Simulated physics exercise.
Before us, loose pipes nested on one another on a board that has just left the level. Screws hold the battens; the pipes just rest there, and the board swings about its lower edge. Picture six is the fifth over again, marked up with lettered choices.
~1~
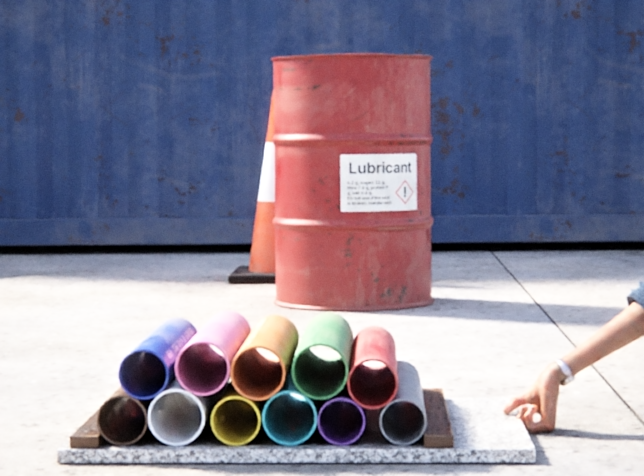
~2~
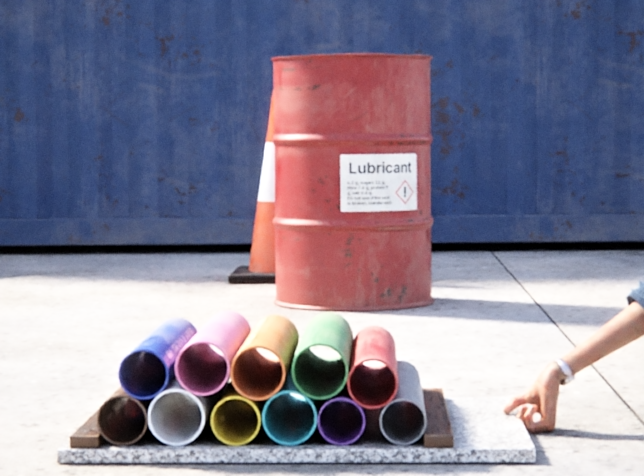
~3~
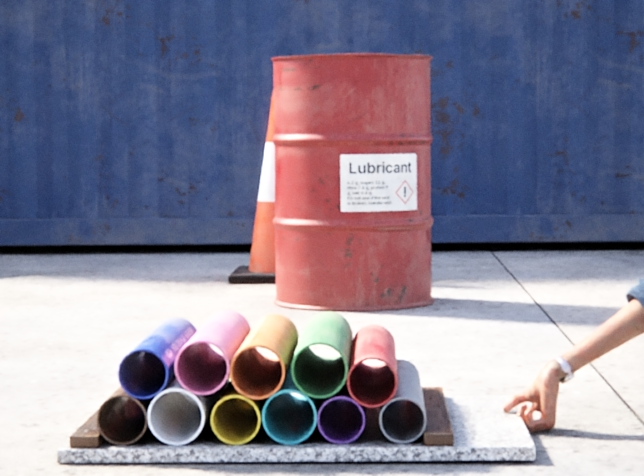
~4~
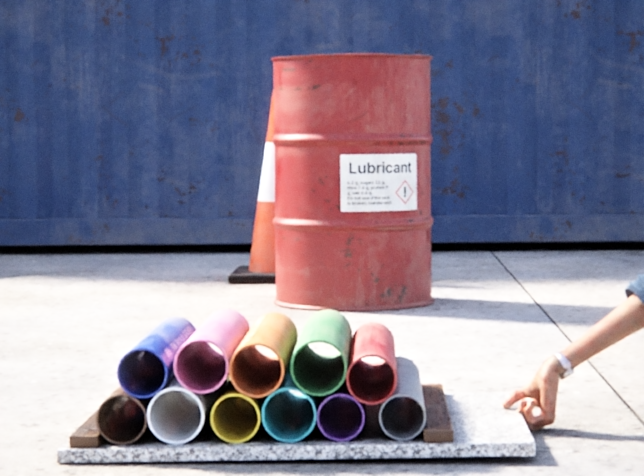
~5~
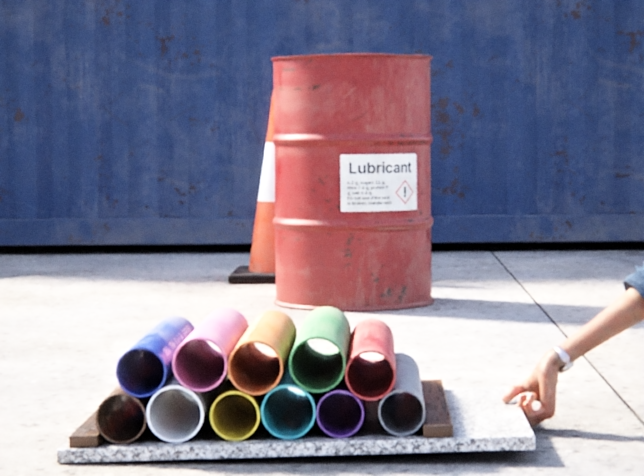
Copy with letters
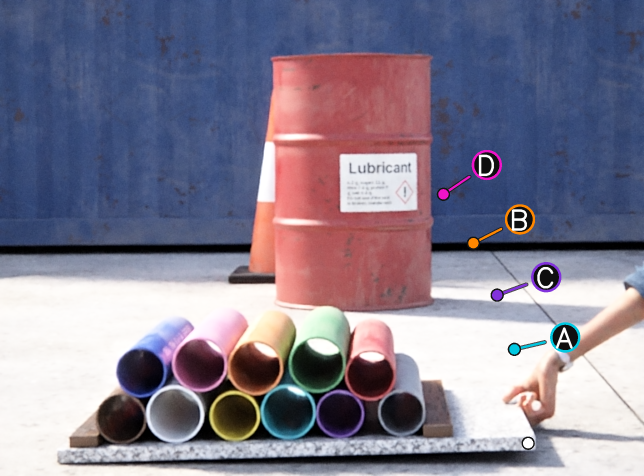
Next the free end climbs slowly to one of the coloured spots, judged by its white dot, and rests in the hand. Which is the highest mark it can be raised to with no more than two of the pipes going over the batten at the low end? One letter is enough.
Up to C.
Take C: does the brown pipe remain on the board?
The brown pipe: Yes.
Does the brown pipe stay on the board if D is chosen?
No, with D.
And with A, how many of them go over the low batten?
It comes to none.
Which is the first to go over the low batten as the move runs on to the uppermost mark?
It is the blue one.
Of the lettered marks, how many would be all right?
The number is two.
On the marked copy, A at (514, 349); B at (473, 243); C at (497, 295); D at (444, 194); the white dot at (528, 443).
Following C. Soon after the start, board at 14°.
Later, board at 20°.
In the end, board at 20°, none over the low batten.
As for the rest, A none over the low batten; B ten over the low batten; D eleven over the low batten.
